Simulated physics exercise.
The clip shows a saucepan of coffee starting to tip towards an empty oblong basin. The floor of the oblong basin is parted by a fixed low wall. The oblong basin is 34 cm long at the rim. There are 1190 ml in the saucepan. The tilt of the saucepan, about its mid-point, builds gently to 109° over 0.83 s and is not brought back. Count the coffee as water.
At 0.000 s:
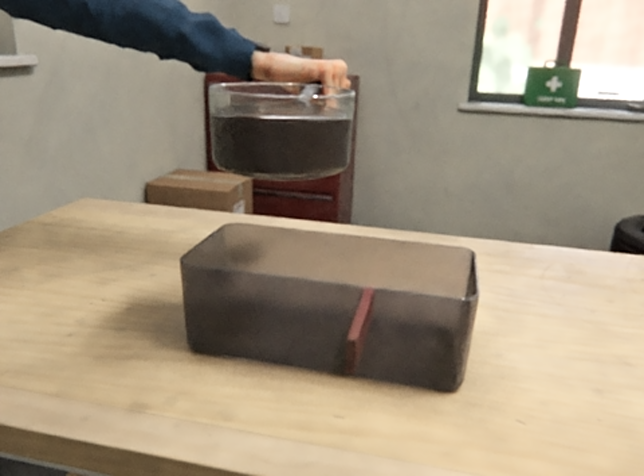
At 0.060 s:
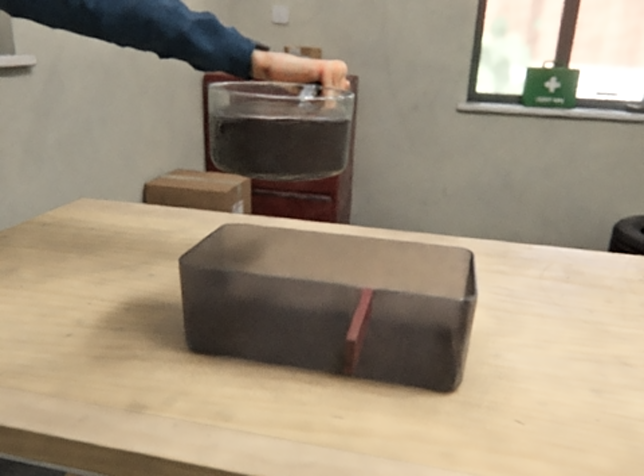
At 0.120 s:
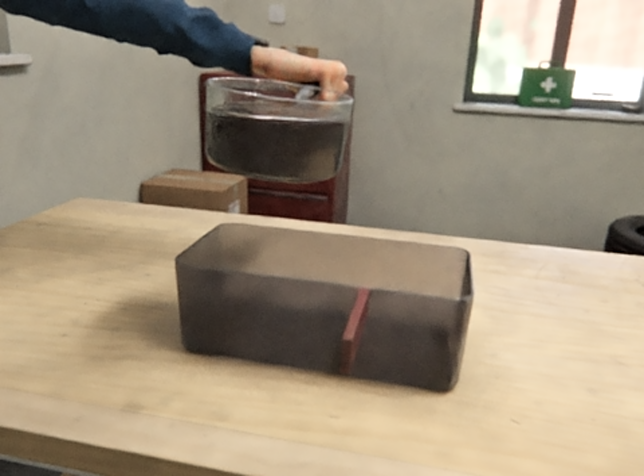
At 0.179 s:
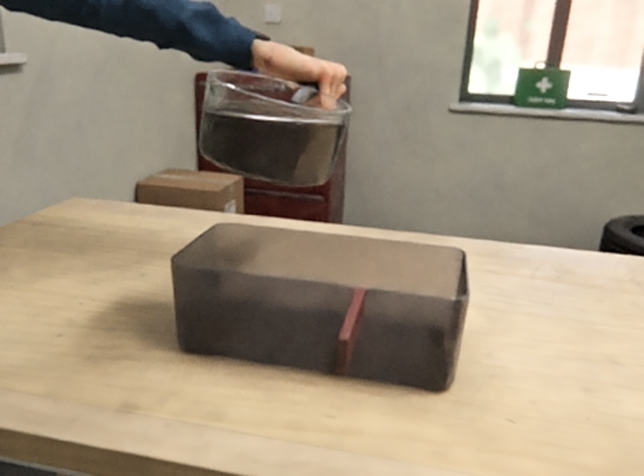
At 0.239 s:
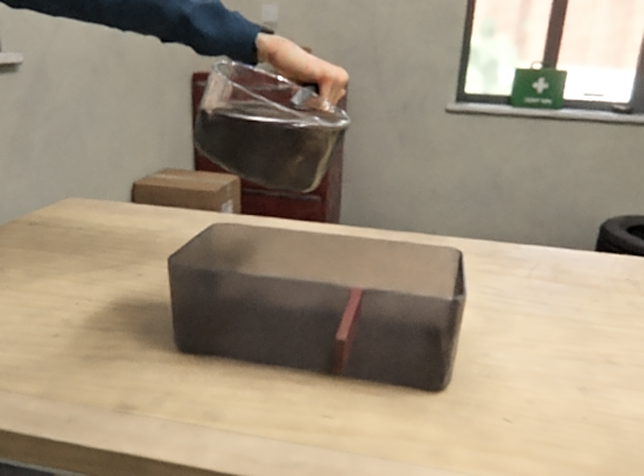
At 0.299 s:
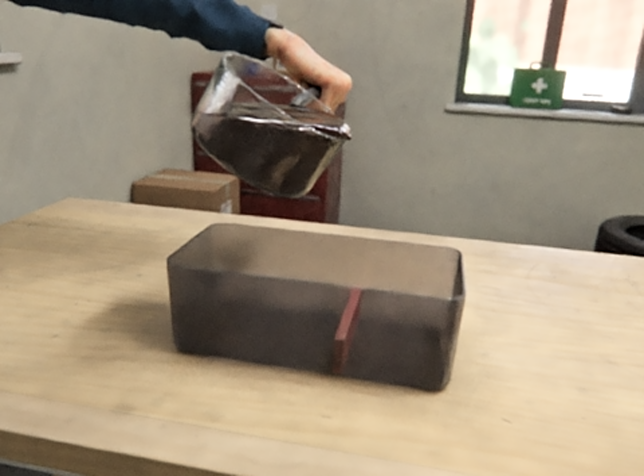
A hand in a dark blue sleeve, reaching in from the upper left, holds a clear glass pan of dark liquid above a smoky grey oblong basin with a dark red strip. The basin stands on a pale wooden table, seen from slightly above in a grey-walled room with a cardboard box, red drawers and green first-aid case behind. The hand steadily tilts the pan rightward as the view shifts slightly.
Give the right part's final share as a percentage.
Roughly 57 per cent is past the wall.
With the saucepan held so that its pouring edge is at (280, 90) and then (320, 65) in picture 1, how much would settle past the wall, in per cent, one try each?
First 10, then 40 per cent.
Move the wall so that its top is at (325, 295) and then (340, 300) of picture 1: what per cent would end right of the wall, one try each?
First 95, then 85 per cent.
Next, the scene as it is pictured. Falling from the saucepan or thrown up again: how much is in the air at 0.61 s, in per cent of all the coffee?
Near 40 in a hundred.
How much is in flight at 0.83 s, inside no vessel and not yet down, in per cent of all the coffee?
About 16 per cent.
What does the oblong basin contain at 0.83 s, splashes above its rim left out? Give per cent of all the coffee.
Near 78 in a hundred.
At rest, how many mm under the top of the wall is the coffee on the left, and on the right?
Some 30 mm on the left and 8 mm on the right.
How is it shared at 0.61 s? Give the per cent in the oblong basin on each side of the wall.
Left about 0, right about 26.
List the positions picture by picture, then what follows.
The first frame shows tilt 0°; pouring edge (352, 95); surface from (220, 106) to (351, 115); the oblong basin's rim runs from (204, 242) to (476, 273); the wall's top is at (362, 311).
The second frame shows tilt 1°; pouring edge (352, 98); surface from (219, 106) to (350, 115).
The third frame shows tilt 6°; pouring edge (351, 103); surface from (217, 105) to (347, 118).
The fourth frame shows tilt 12°; pouring edge (349, 112); surface from (213, 106) to (345, 119).
The fifth frame shows tilt 21°; pouring edge (347, 125); surface from (209, 107) to (347, 122).
The sixth frame shows tilt 31°; pouring edge (345, 139); surface from (206, 105) to (346, 132); 2 per cent is over the edge.
Then, 0.61 s in, the tilt is 91° and 33 per cent is still to pour, 0 is left of the wall and 27 right of it.
Then, 0.83 s in, the tilt is 109° and 6 per cent is still to pour, 18 is left of the wall and 60 right of it.
Then, 1.07 s in, the tilt is 109° and 0 per cent is still to pour, 36 is left of the wall and 62 right of it.
Then, 1.33 s in, the tilt is 109° and 0 per cent is still to pour, 41 is left of the wall and 58 right of it.
Finally, 42 per cent lies left of the wall, 57 right of it and 2 outside.
